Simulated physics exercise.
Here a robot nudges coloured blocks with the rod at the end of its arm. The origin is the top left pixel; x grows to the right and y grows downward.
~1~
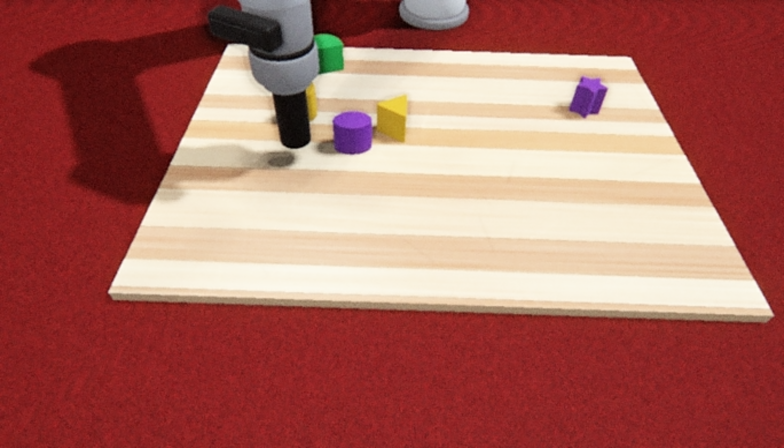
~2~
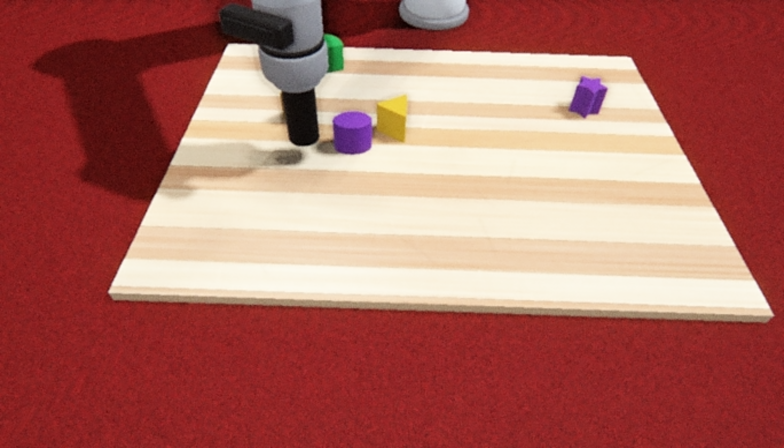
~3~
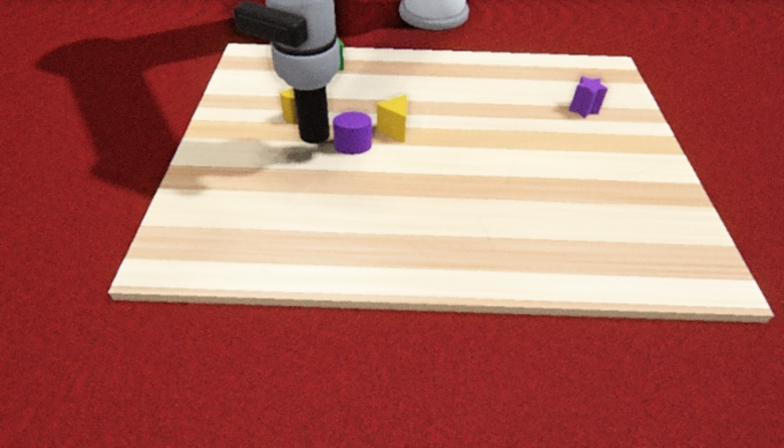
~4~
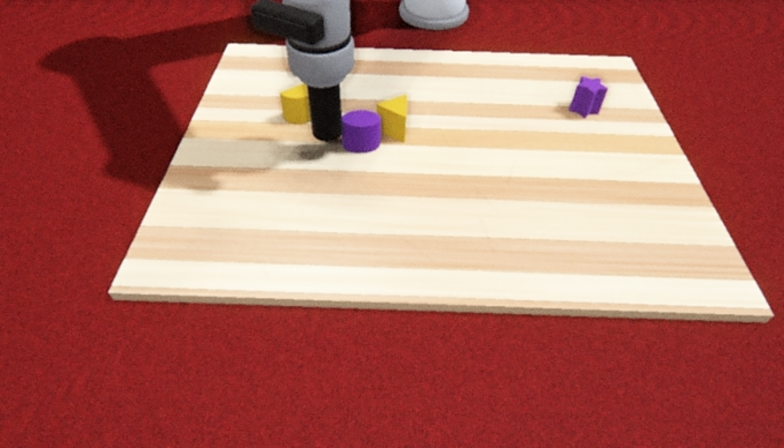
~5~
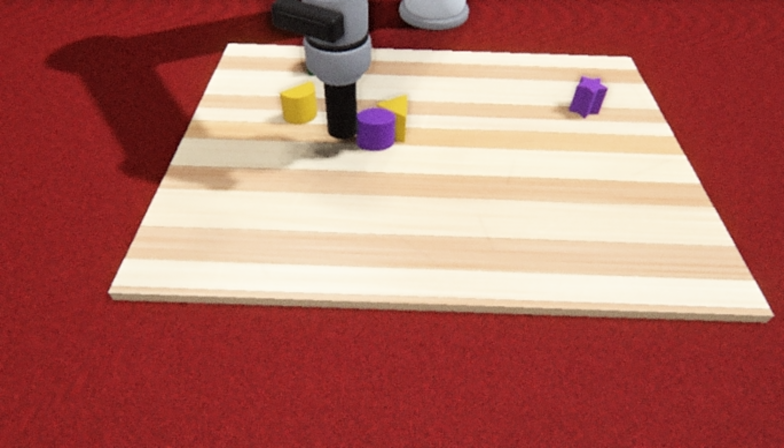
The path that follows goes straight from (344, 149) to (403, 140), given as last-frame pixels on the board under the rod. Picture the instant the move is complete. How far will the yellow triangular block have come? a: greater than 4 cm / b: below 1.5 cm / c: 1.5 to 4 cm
c.
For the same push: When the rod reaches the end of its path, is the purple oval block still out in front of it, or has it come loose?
I think it holds its spot in front.
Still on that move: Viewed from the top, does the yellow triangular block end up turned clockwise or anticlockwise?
Looking down, my answer is that the yellow triangular block rotates anticlockwise.
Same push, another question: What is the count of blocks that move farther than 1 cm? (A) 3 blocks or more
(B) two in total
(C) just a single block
My answer is option B.
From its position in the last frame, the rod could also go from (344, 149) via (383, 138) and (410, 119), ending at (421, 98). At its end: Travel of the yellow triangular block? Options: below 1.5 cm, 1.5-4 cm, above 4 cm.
Past 4 cm.
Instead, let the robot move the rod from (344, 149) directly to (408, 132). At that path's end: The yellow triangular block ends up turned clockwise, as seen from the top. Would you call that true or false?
False - the claim does not hold.
On the path given first. Halfway along, rod (375, 126); purple oval block (408, 113), turned 10° clockwise; yellow triangular block (414, 99), turned 30° anticlockwise.
At the end, rod (404, 121); yellow half-round block still; purple oval block (438, 112), turned 25° clockwise; yellow triangular block (417, 97), turned 40° anticlockwise.
